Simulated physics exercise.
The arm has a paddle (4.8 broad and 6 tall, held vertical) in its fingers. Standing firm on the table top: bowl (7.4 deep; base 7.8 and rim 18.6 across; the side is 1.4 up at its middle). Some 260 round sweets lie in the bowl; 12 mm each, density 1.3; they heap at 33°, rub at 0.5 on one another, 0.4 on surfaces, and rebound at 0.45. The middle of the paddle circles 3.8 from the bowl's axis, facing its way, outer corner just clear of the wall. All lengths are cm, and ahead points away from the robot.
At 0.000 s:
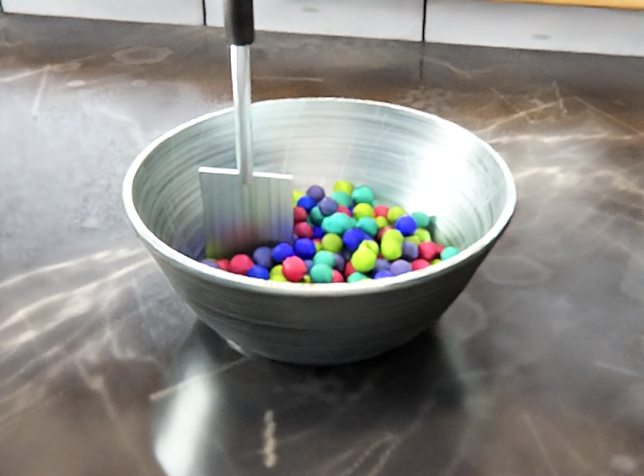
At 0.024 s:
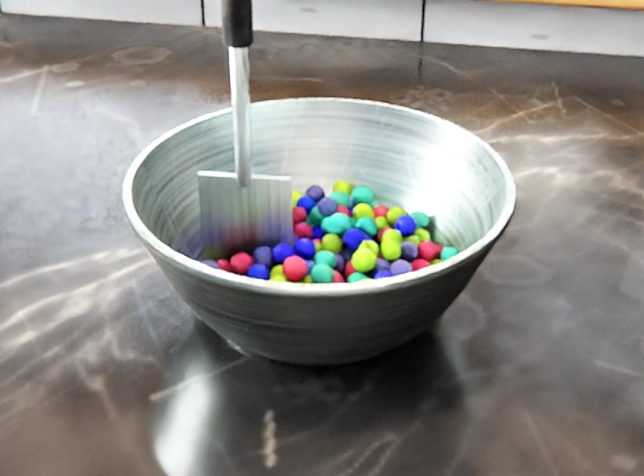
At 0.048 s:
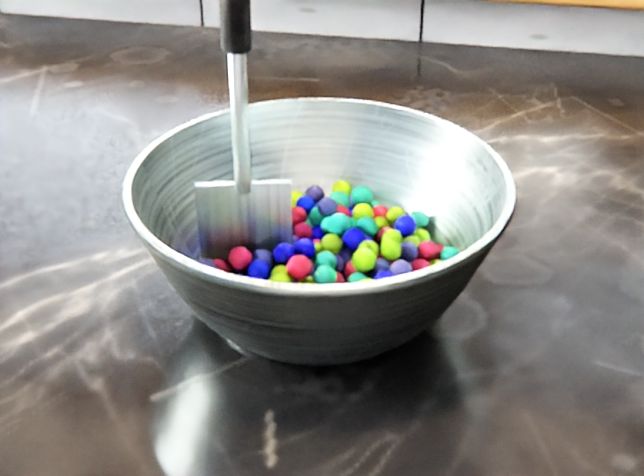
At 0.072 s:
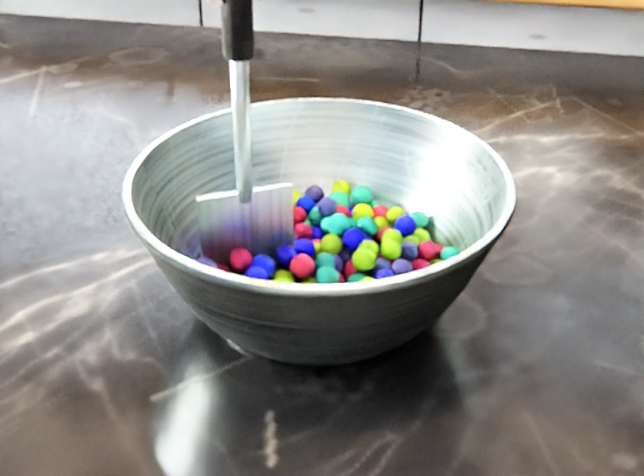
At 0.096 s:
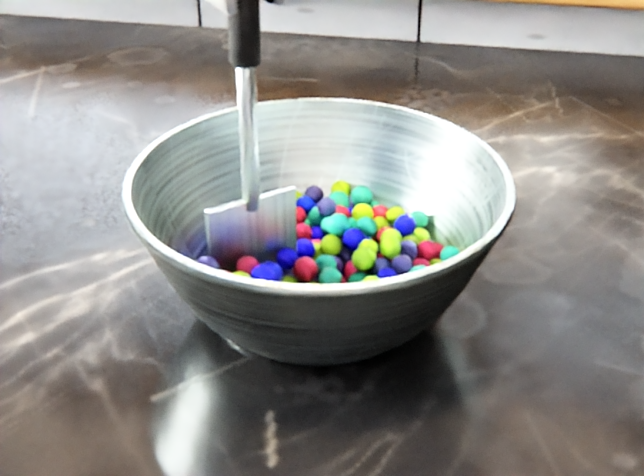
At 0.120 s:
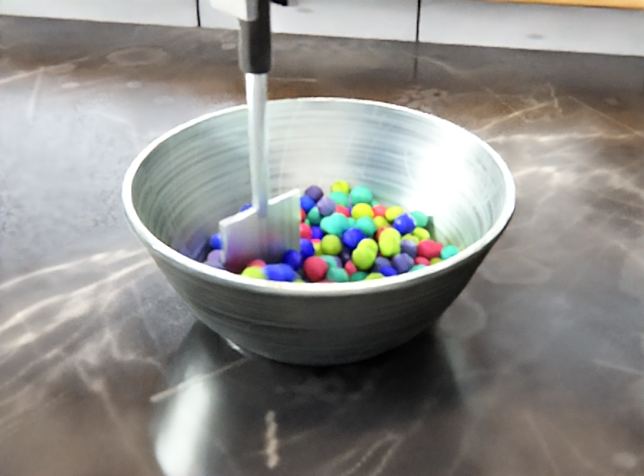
On a dark, shiny countertop, a flat paddle pushed down into colourful little balls at the left side of a metal bowl, turning and edging slightly right while most of the pile barely moved.
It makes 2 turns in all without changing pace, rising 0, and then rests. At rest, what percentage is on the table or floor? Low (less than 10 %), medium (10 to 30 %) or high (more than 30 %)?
A low share, less than 10 %, ends on the table or floor.
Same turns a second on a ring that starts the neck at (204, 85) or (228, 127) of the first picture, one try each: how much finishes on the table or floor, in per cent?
About 0 and 10 per cent.
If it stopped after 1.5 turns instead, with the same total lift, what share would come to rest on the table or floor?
In that case some 0 per cent.
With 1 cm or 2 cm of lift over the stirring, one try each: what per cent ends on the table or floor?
Some 0 and 0 per cent.
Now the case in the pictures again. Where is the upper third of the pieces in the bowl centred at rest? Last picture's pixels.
Near (228, 279).
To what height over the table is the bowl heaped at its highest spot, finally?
Some 6.5 cm.
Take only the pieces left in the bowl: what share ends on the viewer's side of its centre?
Roughly 65 per cent.
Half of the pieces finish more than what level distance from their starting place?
About 8 cm.
After 0.61 s, 316° round, highest piece 8 above the table; 258 in the bowl.
After 1.09 s, 218° round, highest piece 9 above the table; 253 in the bowl, 4 on the table or floor, 1 in flight or on the tool.
After 1.53 s, 0° round, highest piece 7 above the table; 250 in the bowl, 8 on the table or floor.
After 2.23 s, 0° round, highest piece 6 above the table; 250 in the bowl, 8 on the table or floor.
In the end, 250 in the bowl, 8 on the table or floor. That is 3 % on the table or floor.
